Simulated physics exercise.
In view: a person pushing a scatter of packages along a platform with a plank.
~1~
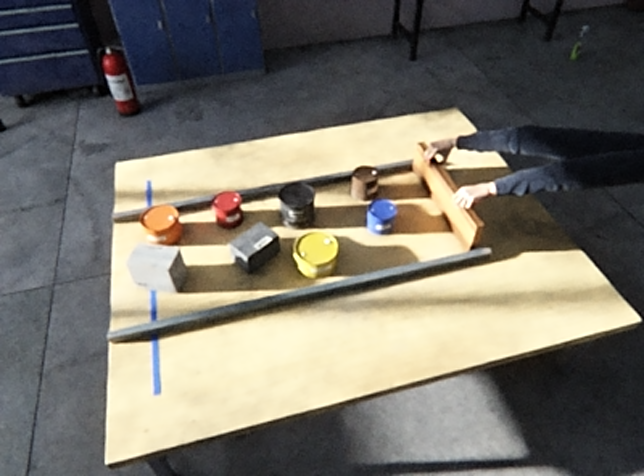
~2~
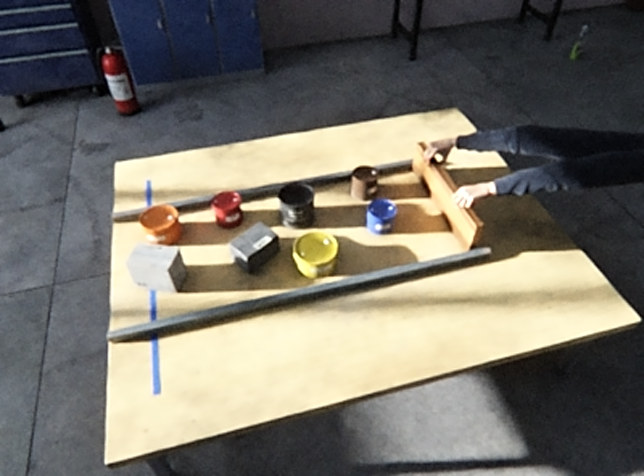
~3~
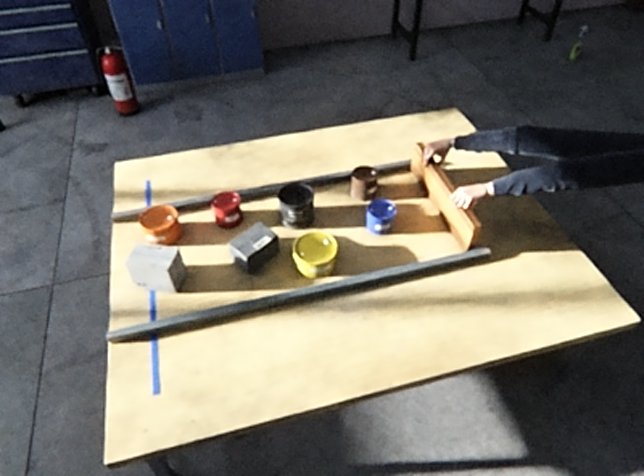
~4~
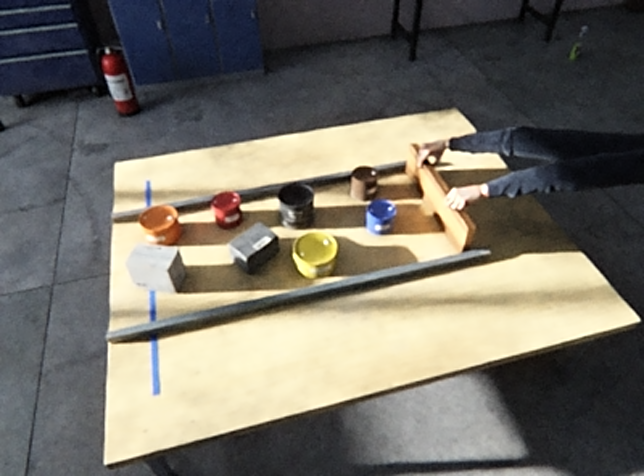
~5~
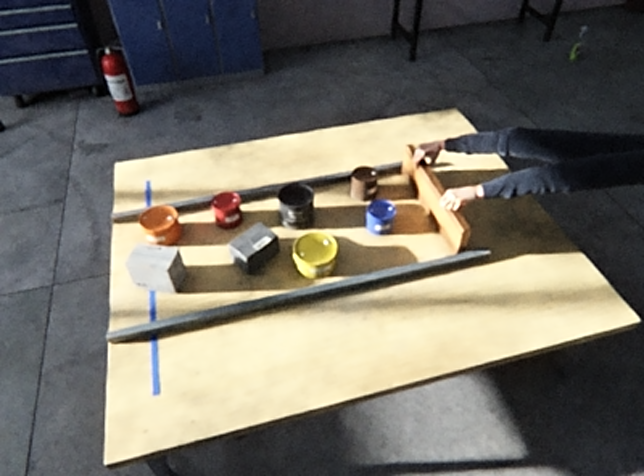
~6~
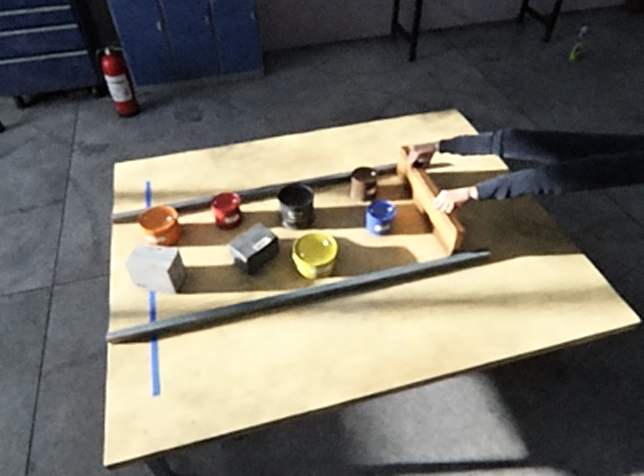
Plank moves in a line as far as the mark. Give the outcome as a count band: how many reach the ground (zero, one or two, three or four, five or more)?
Three or four reach the ground.
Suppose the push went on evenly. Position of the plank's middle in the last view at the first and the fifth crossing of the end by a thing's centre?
About (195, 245) and about (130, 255).
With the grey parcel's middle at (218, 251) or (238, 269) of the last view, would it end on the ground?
Observed in order: Try one, it does not remain; try two, it does not remain.
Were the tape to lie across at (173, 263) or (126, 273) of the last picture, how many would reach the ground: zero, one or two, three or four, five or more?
Taking the places in turn, I'd pick either one or two and then five or more.
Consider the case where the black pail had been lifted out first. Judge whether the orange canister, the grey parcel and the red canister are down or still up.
The orange canister is gone. The grey parcel is gone. The red canister is gone.
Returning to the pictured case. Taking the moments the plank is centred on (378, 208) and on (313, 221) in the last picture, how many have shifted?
Up to then 2, and up to the other point 4.
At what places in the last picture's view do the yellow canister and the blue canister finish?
In the last picture, roughly (126, 304) and (132, 270).
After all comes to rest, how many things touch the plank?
It's 4 of them.
Soon after, none off yet; white parcel at rest near (157, 269); orange canister at rest near (161, 227); red canister at rest near (227, 211).
After that, none off yet; white parcel displaced about its own width near (115, 287); orange canister displaced about its own width near (126, 236); red canister displaced well along near (158, 222).
In the end, the number that fall off is three or four; gone, grey parcel, red canister, orange canister and white parcel.
